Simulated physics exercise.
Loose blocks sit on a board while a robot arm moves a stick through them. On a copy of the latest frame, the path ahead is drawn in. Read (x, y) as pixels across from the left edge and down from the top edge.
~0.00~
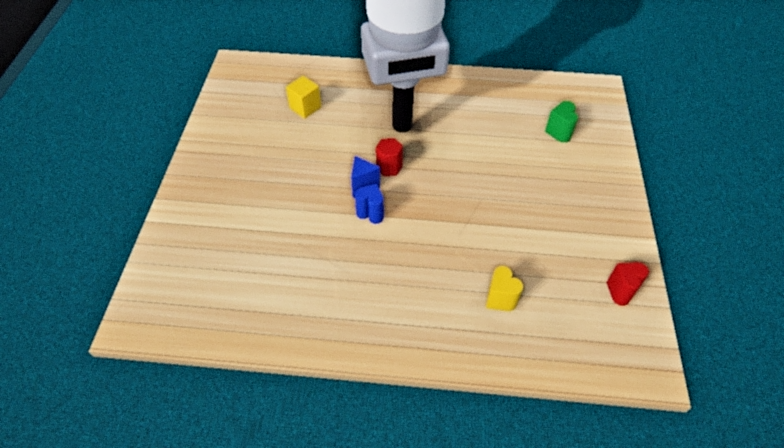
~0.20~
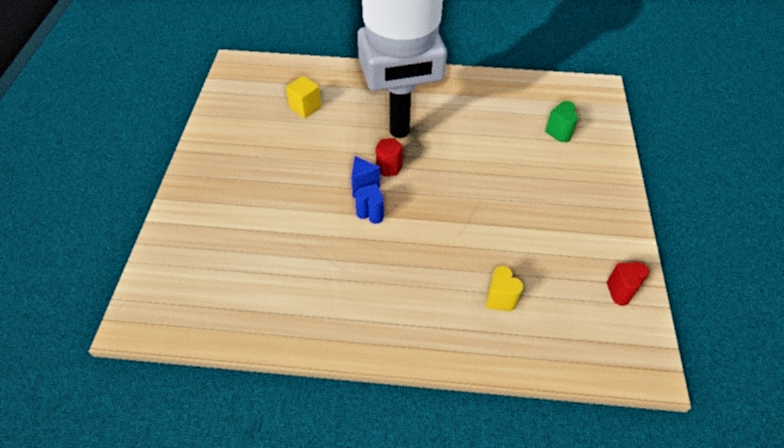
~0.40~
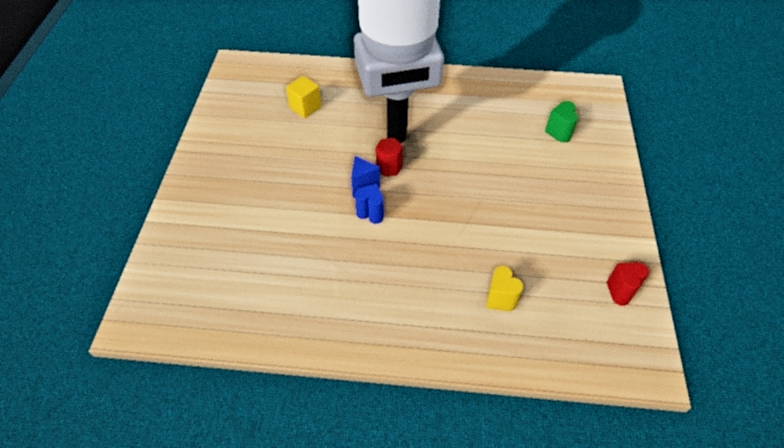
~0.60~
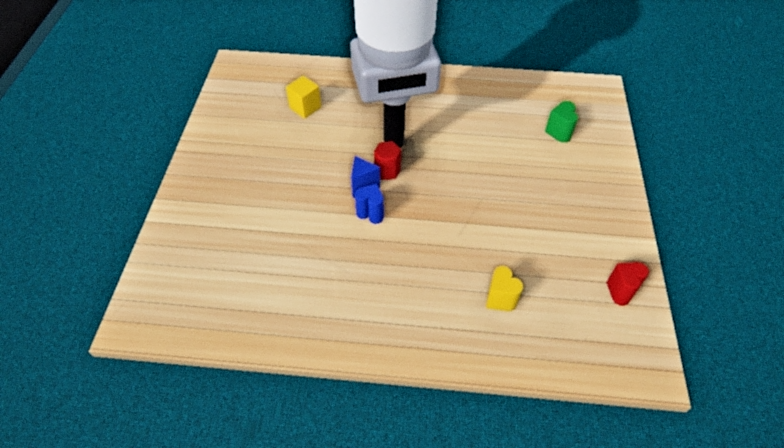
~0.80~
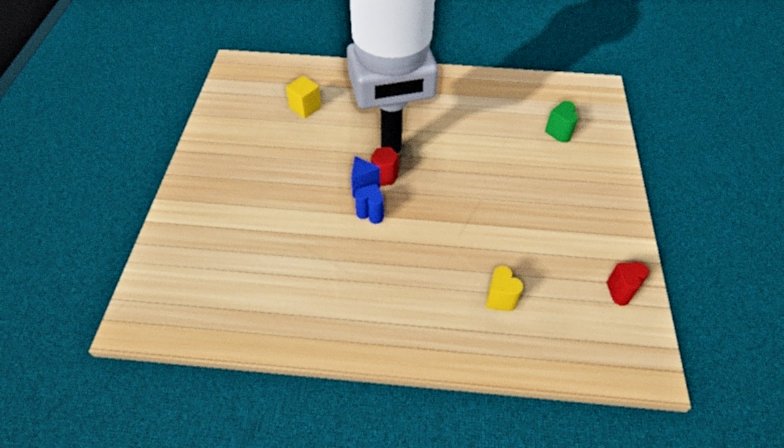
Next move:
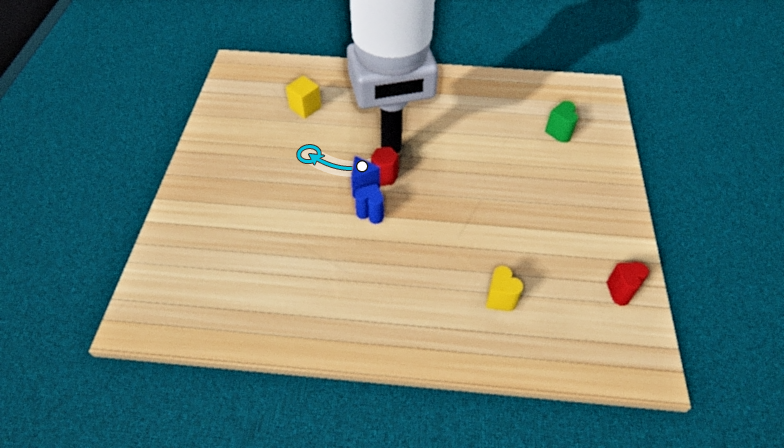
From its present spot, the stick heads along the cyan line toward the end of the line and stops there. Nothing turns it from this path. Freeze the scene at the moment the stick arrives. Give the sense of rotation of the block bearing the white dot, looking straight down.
With the clock.
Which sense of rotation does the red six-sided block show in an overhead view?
Looking down on the board, it turns counter-clockwise.
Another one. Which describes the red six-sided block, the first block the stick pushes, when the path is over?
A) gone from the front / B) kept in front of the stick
My answer is option A.
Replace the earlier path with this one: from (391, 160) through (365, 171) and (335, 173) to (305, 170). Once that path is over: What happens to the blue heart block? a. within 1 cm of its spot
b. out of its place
Letter a.
The drawn path runs from (391, 160) through (363, 168) and (333, 166) to (309, 154); the dot is on the blue triangular piece.
What follows on the original path. One third of the way, stick (362, 156); blue triangular piece (359, 174), turned 25° clockwise; red six-sided block (377, 163), turned 55° anticlockwise.
Two thirds of the way, stick (331, 154); blue triangular piece (359, 174), turned 25° clockwise; red six-sided block (377, 163), turned 55° anticlockwise.
At the end, stick (307, 142); blue triangular piece (359, 174), turned 25° clockwise; blue heart block not moved; red six-sided block (377, 163), turned 55° anticlockwise.
